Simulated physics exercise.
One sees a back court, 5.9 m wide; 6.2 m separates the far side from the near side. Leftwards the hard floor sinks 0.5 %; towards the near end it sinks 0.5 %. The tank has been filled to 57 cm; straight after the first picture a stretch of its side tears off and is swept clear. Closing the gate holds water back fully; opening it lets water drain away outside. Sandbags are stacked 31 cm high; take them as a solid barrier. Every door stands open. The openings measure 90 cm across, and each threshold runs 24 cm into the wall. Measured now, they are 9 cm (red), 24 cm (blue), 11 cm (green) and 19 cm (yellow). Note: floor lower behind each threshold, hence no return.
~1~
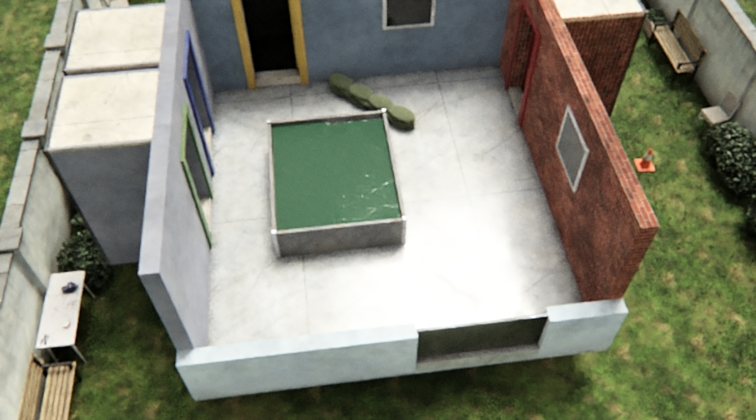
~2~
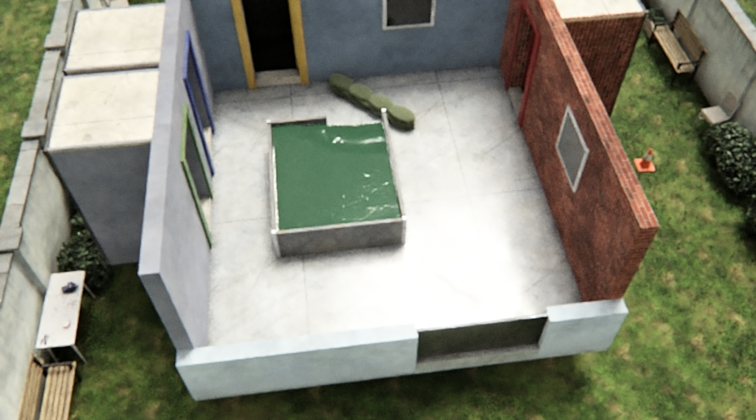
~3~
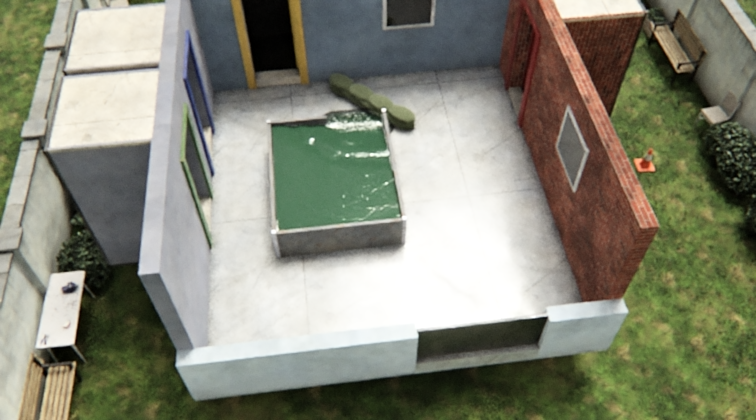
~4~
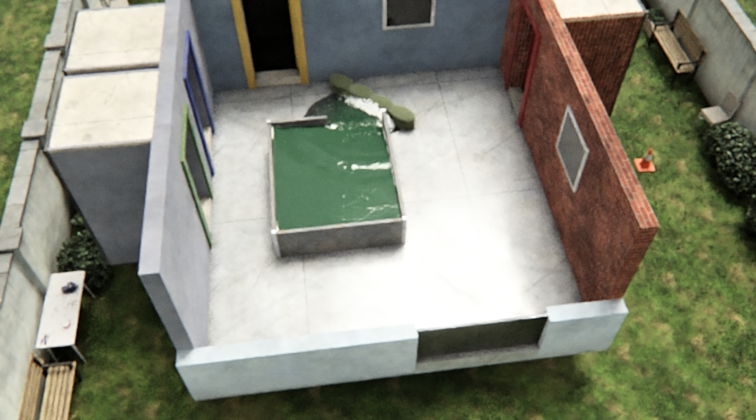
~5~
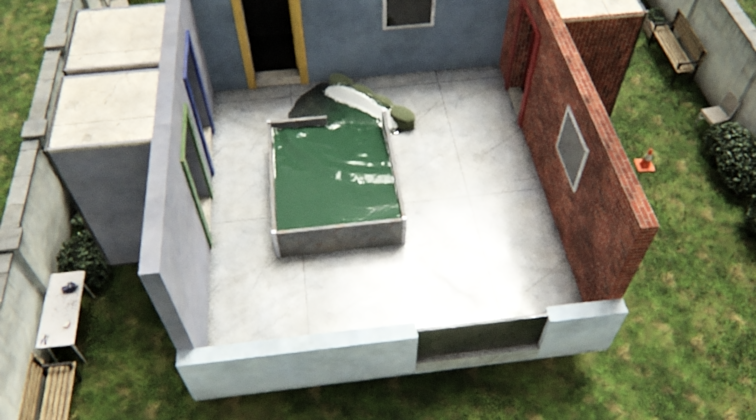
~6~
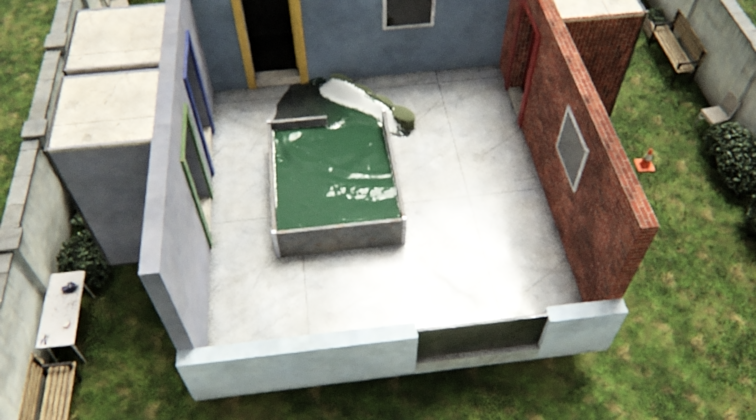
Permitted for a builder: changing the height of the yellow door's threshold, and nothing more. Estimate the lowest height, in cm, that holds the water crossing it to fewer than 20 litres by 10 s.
My estimate is 22 cm.
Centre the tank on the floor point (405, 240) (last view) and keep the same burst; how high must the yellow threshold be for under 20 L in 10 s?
8.5 cm, give or take.
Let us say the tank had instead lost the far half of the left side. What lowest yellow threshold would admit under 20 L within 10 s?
Roughly 14.0 cm.
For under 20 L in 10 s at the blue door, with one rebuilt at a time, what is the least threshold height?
At blue, roughly 12.0 cm.
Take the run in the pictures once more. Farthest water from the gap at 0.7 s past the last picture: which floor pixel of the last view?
The tip of the flood lies near (214, 93).
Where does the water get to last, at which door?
Last comes the red one.
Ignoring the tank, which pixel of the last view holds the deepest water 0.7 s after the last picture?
Around (382, 122).
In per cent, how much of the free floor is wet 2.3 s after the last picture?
The wet part is about 50 per cent.
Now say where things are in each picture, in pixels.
In the first picture, the tank at (333, 171) is whole and still, 57 cm deep; the yellow door at (273, 46) is dry.
In the second picture, the front is at a hidden place, 0.3 m from the gap on the far side; 0.2 m2 of floor is wet, 57 cm left at the back.
In the third picture, the front is at (331, 116), 0.7 m from the gap on the far side; 0.8 m2 of floor is wet, 57 cm left at the back.
In the fourth picture, water pours out on the far side and has run 1.2 m, to (335, 96); about 11 cm deep outside, 57 cm at the back.
In the fifth picture, water pours out on the far side and has run 1.5 m, to (322, 87); about 9 cm deep outside, 57 cm at the back.
In the sixth picture, the gap is on the far side, the front 1.8 m out at (300, 83); the back of the tank holds 57 cm; the yellow door at (273, 46), 2.2 m from the gap, is still 0.4 m from the nearest water.
Then, 0.7 s after the last picture water covers 15 % of the floor, deepest (46 cm) near (382, 122); 23 cm at the yellow door, 1 litre in over its 19 cm threshold.
Then, 2.3 s after the last picture water covers 50 % of the floor, deepest (38 cm) near (214, 106); 22 cm at the yellow door, 26 litres in over its 19 cm threshold.
Then, 9.3 s after the last picture water covers 90 % of the floor, deepest (16 cm) near (208, 374); 11 cm at the yellow door, 37 litres in over its 19 cm threshold.
At the yellow door as built, the water peaked near 25 cm, 1.7 s after the last picture.
With a threshold of 20 cm, 31 litres would have come in within the 10 s; with 27.5 cm, 2 litres. So under 20 litres takes about 22 cm.
